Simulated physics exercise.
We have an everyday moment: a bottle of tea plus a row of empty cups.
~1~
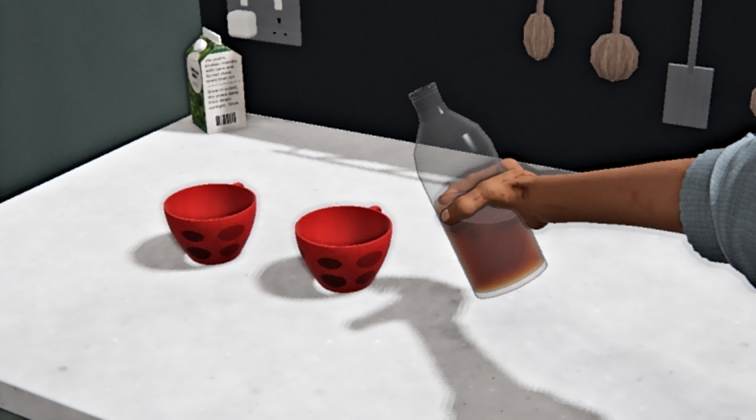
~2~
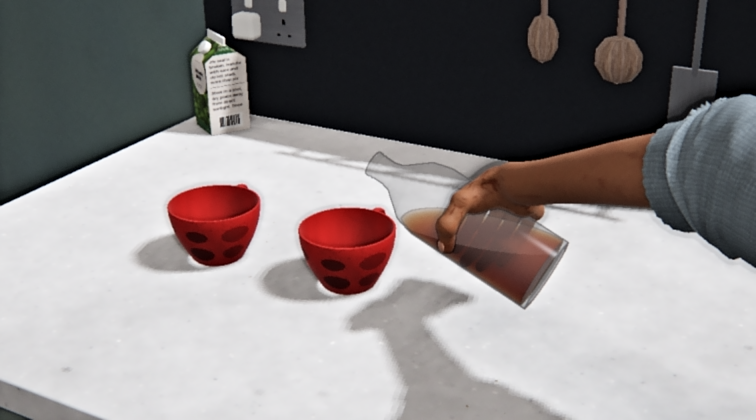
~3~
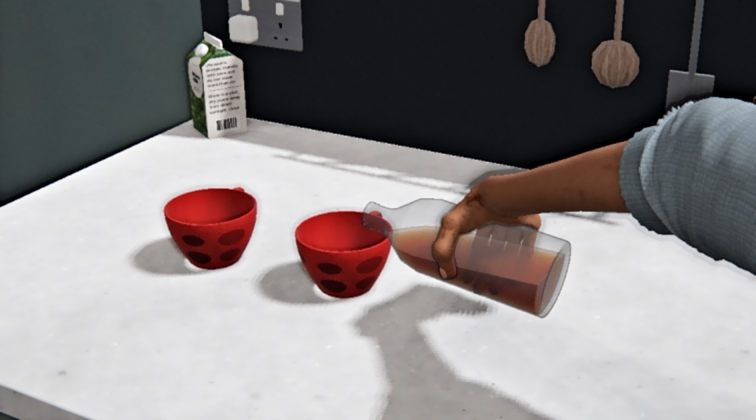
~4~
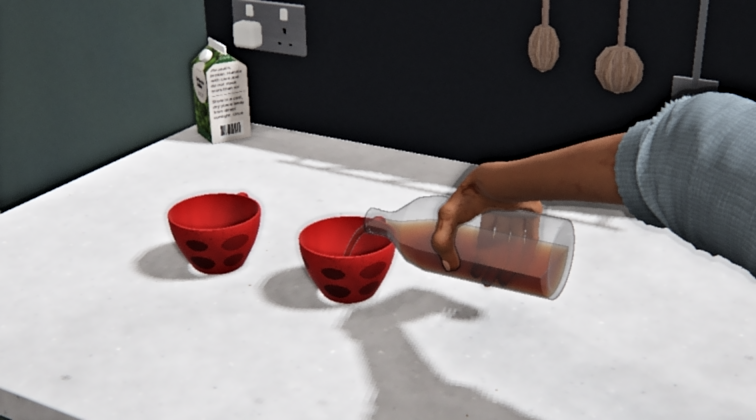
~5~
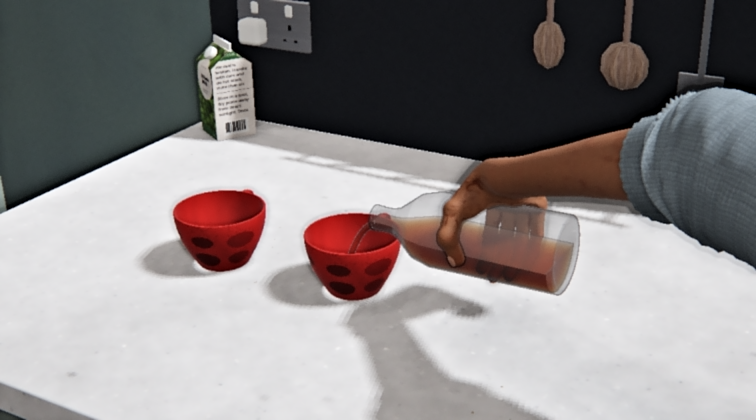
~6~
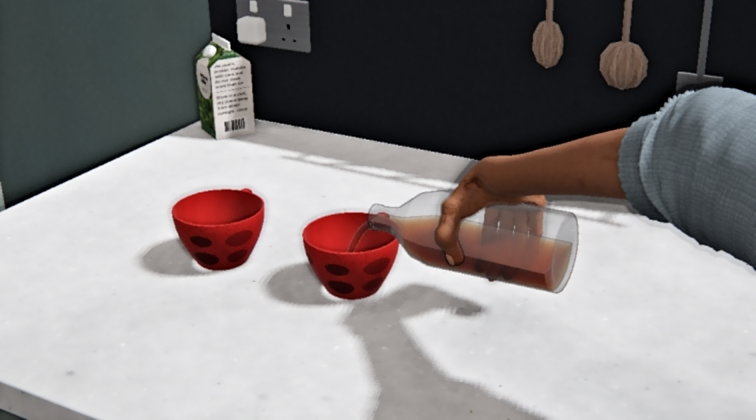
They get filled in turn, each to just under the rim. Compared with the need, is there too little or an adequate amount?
There is too little.
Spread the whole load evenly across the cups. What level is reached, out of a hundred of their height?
Each would be filled to around 60 per cent of its height.
Next, the first is about half full.
After that, the first is done and the bottle has a little of its load.
Finally, the bottle is empty with one filled and the next at a little of a serving.
